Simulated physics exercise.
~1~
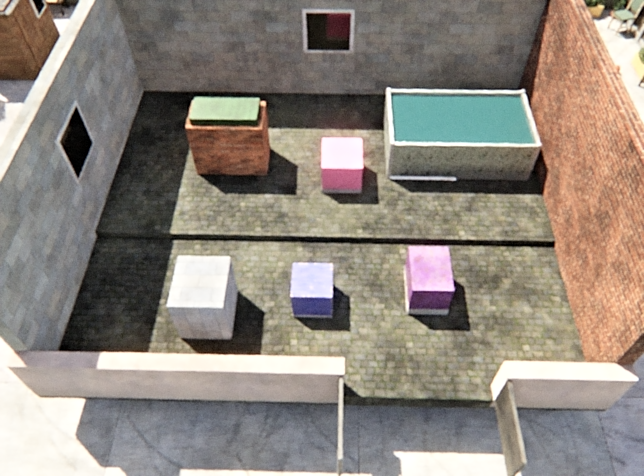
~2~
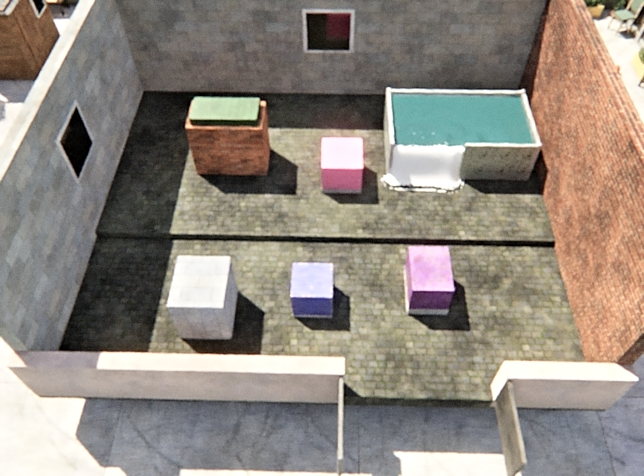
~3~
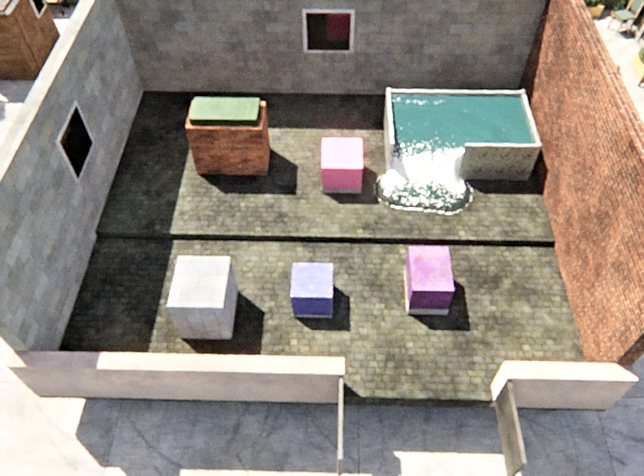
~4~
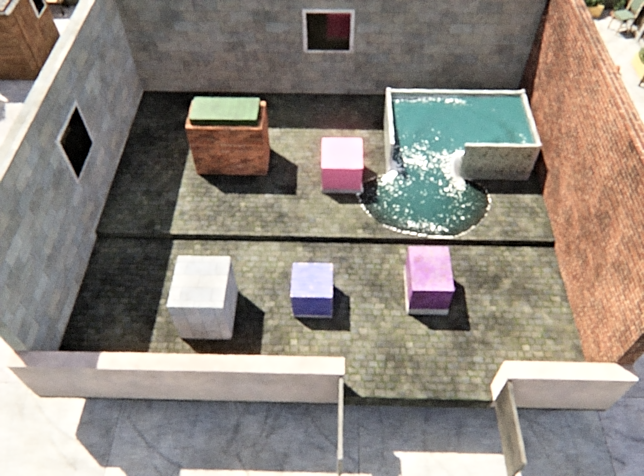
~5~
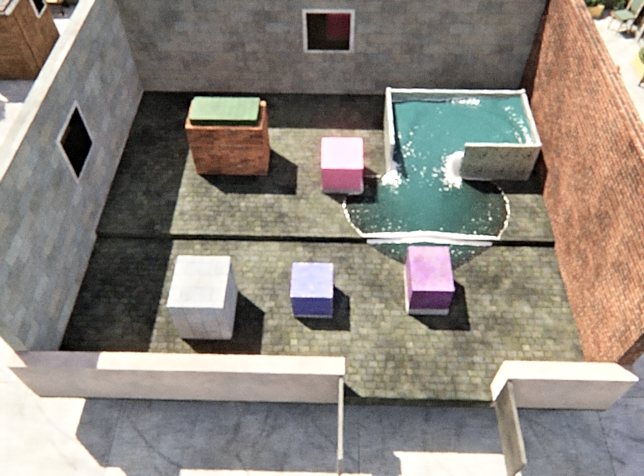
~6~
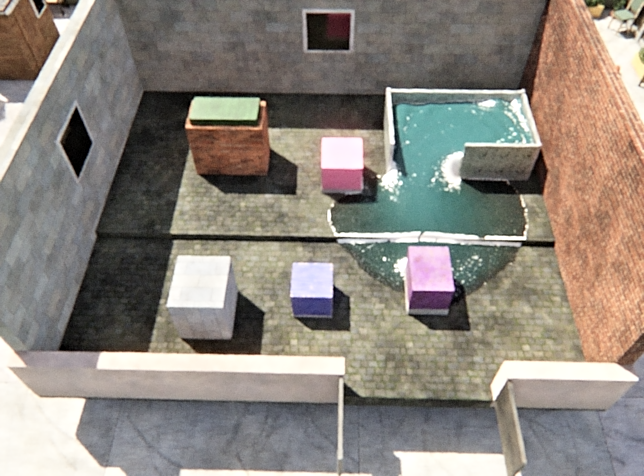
In a walled yard, water pours from a tank and spreads around the pink and purple crates.
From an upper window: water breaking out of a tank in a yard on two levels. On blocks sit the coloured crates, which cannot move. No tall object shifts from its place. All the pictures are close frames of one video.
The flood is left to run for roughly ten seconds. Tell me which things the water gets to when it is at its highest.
One by one: The purple crate is affected by the water, the pink crate is unaffected by the water, the blue crate is affected by the water.
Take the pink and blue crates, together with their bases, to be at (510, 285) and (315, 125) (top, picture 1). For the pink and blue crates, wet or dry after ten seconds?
The pink one is flooded, while the blue one is left dry.
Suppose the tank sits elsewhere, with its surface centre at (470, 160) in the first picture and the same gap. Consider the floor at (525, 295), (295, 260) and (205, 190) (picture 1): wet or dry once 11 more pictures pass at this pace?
First drenched; next drenched; last unwetted.
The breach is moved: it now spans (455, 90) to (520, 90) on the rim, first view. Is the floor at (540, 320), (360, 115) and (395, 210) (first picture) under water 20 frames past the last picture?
The first point is swamped, the second swamped, the third unwetted.
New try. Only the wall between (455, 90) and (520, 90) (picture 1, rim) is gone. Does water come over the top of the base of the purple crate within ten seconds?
Purple is not reached.
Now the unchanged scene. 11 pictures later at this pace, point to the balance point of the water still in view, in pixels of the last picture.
Centre: Close to (431, 213).
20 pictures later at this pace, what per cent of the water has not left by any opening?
My figure: Some 90 per cent.
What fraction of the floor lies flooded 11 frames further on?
The answer is around 35 per cent.
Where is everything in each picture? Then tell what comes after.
In the first frame, still water in the tank at (460, 120).
In the second frame, water pours out at (425, 167) and has run to (388, 184).
In the third frame, the front is at (383, 195), out from the gap at (425, 167).
In the fourth frame, the front is at (446, 235), out from the gap at (425, 168).
In the fifth frame, the front is at a hidden place, out from the gap at (425, 168).
In the sixth frame, water pours out at (425, 168) and has run to a hidden place.
A moment on, water covers 30 % of the floor; the purple crate water round its plinth, the pink crate water round its plinth, the blue crate water round its plinth.
Next, water covers 35 % of the floor; the purple crate water round its plinth, the pink crate water round its plinth, the blue crate water round its plinth.
Then, water covers 50 % of the floor; the purple crate water round its plinth, the pink crate water round its plinth, the blue crate water round its plinth.
Later, water covers 50 % of the floor; the purple crate water round its plinth, the pink crate water round its plinth, the blue crate water round its plinth.
In the end, water covers 50 % of the floor; the purple crate was topped, the pink crate stayed above the water, the blue crate was topped.
